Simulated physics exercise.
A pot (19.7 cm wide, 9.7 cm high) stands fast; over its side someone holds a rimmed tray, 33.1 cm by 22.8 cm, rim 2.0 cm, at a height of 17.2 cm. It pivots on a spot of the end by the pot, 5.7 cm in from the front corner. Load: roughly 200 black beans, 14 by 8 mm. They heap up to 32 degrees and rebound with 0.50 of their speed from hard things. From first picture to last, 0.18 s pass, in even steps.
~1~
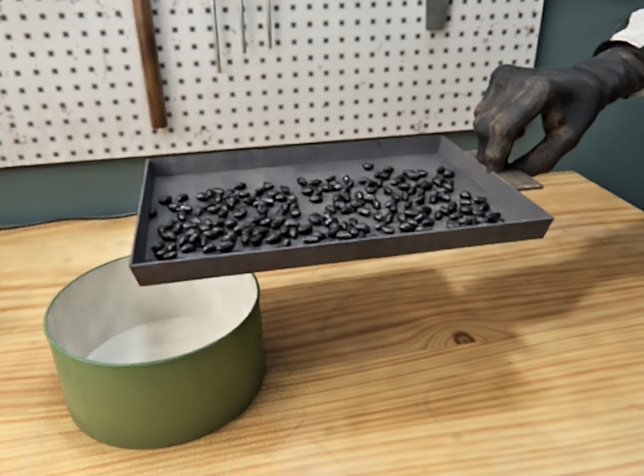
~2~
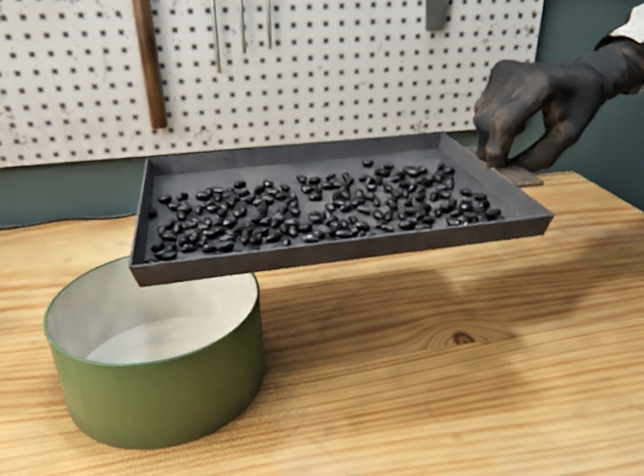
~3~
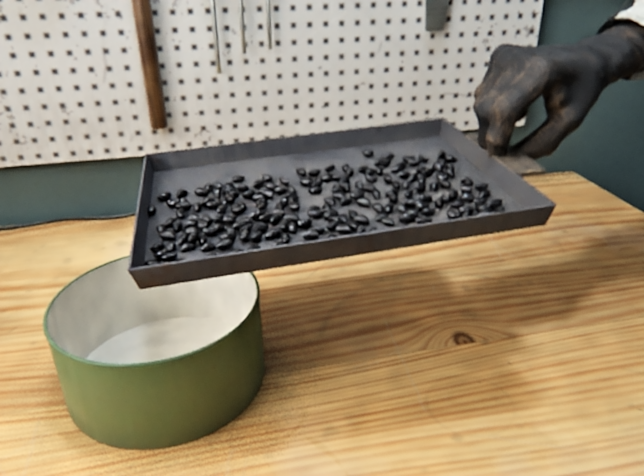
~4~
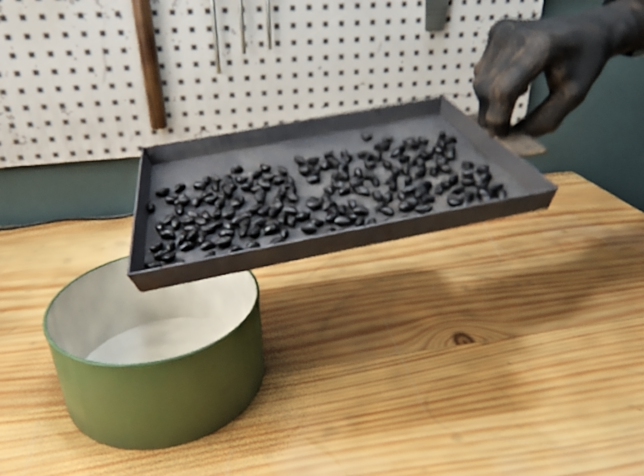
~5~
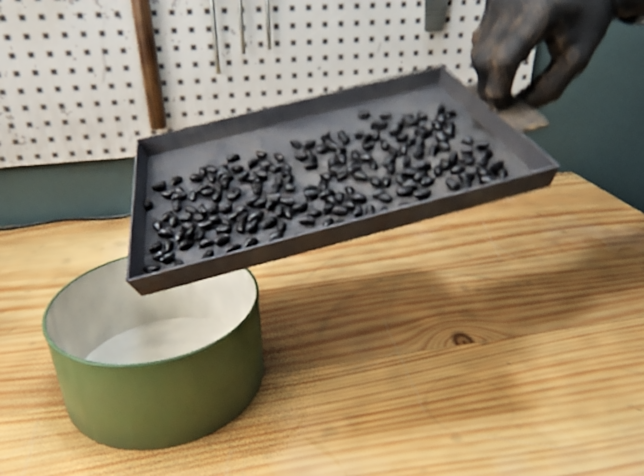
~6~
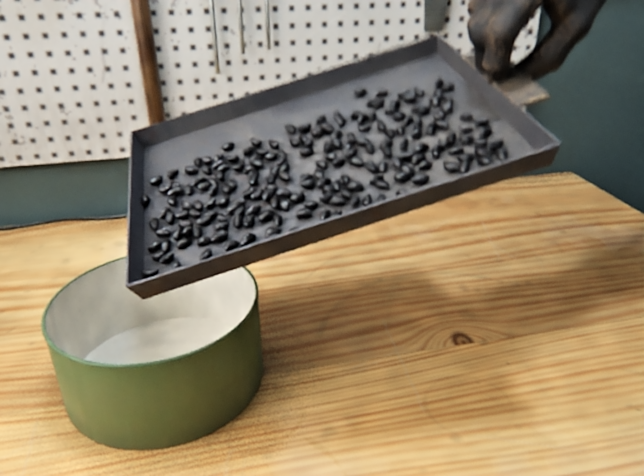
On a wooden tabletop in front of a white pegboard, a black-gloved hand holds a dark rimmed tray of scattered black beans over a green pot. The hand rises at the right, slowly at first, lifting that end so the tray slopes down toward the pot, while the beans stay spread across it.
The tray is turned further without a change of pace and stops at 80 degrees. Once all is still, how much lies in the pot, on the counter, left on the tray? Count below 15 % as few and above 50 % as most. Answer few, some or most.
Pot: Few, counter: Most, tray: Few.
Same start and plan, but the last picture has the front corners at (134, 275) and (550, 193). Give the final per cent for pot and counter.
Pot 10, counter 85.
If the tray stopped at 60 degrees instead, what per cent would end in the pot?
Then about 5 per cent.
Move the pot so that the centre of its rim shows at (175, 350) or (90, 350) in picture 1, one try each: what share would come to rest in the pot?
About 85 and 80 per cent.
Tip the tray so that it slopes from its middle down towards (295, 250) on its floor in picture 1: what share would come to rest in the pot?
Some 5 per cent.
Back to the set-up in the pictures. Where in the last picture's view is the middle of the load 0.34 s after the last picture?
Near (185, 239).
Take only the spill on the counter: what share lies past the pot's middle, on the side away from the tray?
Roughly 90 per cent.
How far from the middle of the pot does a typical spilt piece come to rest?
About 20 cm.
Then, 0.21 s after the last picture, tilt 51 degrees; the tray holds 100 %, the pot 0 %.
Then, 0.34 s after the last picture, tilt 71 degrees; the tray holds 100 %, the pot 0 %.
Then, 0.61 s after the last picture, tilt 80 degrees; the tray holds 15 %, the pot 5 %.
In the end, pot 5 %, counter 85 %, tray 10 %.
